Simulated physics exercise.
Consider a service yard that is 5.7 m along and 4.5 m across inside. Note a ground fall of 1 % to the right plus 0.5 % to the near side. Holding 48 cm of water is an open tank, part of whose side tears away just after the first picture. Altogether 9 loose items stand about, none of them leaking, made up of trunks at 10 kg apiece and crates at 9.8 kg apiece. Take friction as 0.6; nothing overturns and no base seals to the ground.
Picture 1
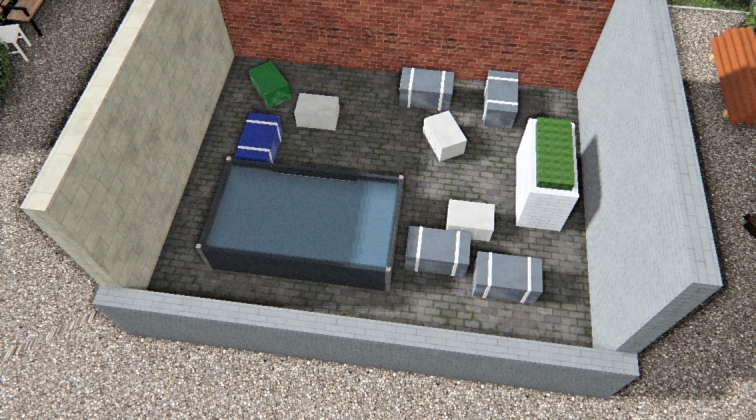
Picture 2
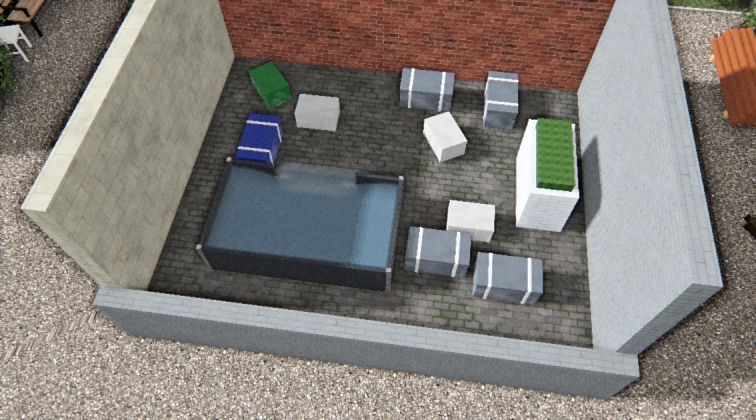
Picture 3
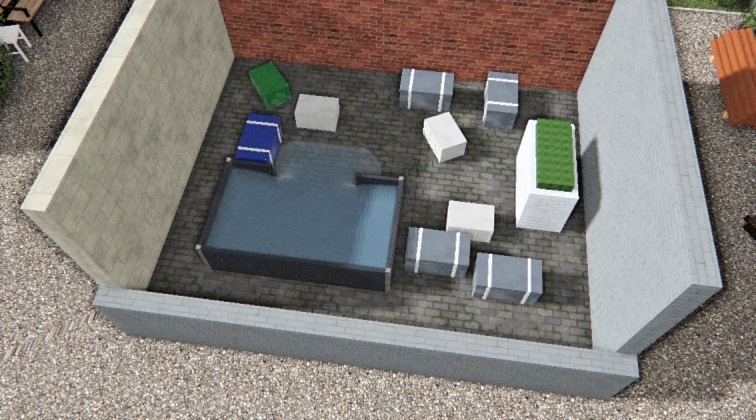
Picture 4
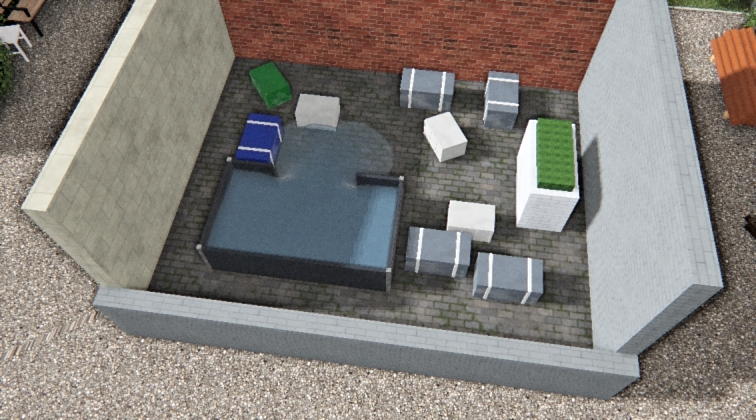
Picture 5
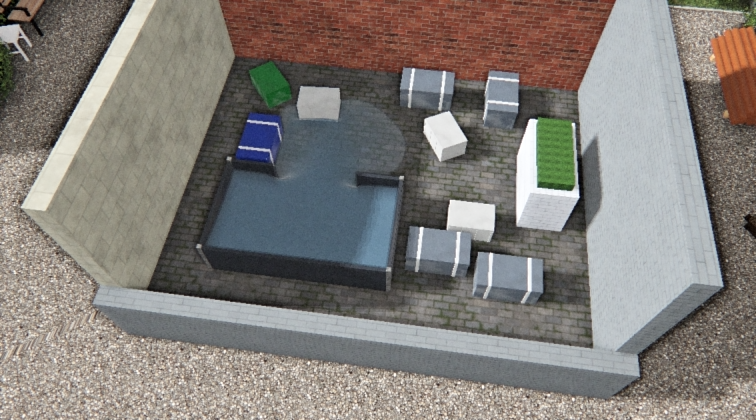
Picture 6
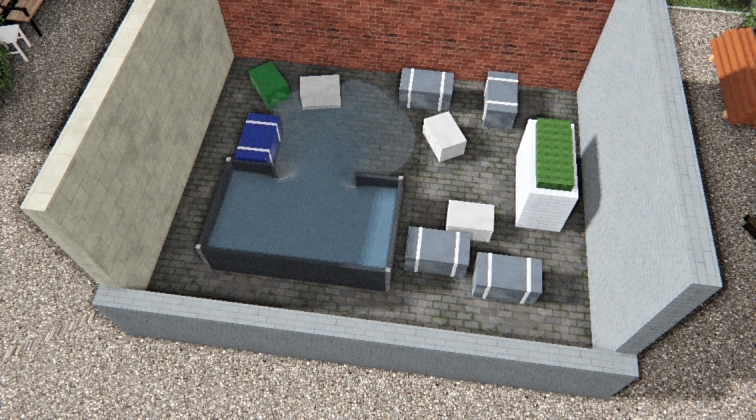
Water spreads from the tank's open back side across the paving, nudging a pale block back slightly.
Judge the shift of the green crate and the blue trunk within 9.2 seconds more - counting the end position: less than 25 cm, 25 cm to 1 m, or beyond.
Once settled, the green crate lies far from the start and the blue trunk lies far from the start.
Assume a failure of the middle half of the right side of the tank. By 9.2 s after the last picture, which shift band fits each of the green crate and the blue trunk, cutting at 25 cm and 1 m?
Note: Green crate unmoved, blue trunk unmoved.
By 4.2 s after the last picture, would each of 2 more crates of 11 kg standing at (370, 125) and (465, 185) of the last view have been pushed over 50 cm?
In that order: Past it, less.
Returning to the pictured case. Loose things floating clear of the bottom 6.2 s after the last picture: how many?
Count at that moment: 7.
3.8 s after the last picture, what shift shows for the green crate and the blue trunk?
I'd say about 140 and 20 centimetres.
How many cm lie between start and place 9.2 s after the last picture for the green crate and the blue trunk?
Offsets: Near 400 and 150 centimetres.
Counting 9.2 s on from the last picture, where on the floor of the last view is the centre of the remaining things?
Close to pixel (443, 219).
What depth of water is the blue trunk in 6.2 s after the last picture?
6 cm, roughly.
Then, 1.2 s after the last picture the green crate is near (244, 56), 0.6 m from its start, afloat; the blue trunk is near (240, 136), 0.2 m from its start, aground; 3 afloat.
Then, 3.8 s after the last picture the green crate is near (219, 137), 1.3 m from its start, aground; the blue trunk is near (266, 144), 0.2 m from its start, afloat; 4 afloat.
Then, 6.2 s after the last picture the green crate is near (173, 279), 3.5 m from its start, afloat; the blue trunk is near (311, 99), 1.0 m from its start, afloat; 7 afloat.
Then, 9.2 s after the last picture the green crate is near (369, 305), 4.1 m from its start, afloat; the blue trunk is near (347, 79), 1.7 m from its start, afloat; 9 afloat.
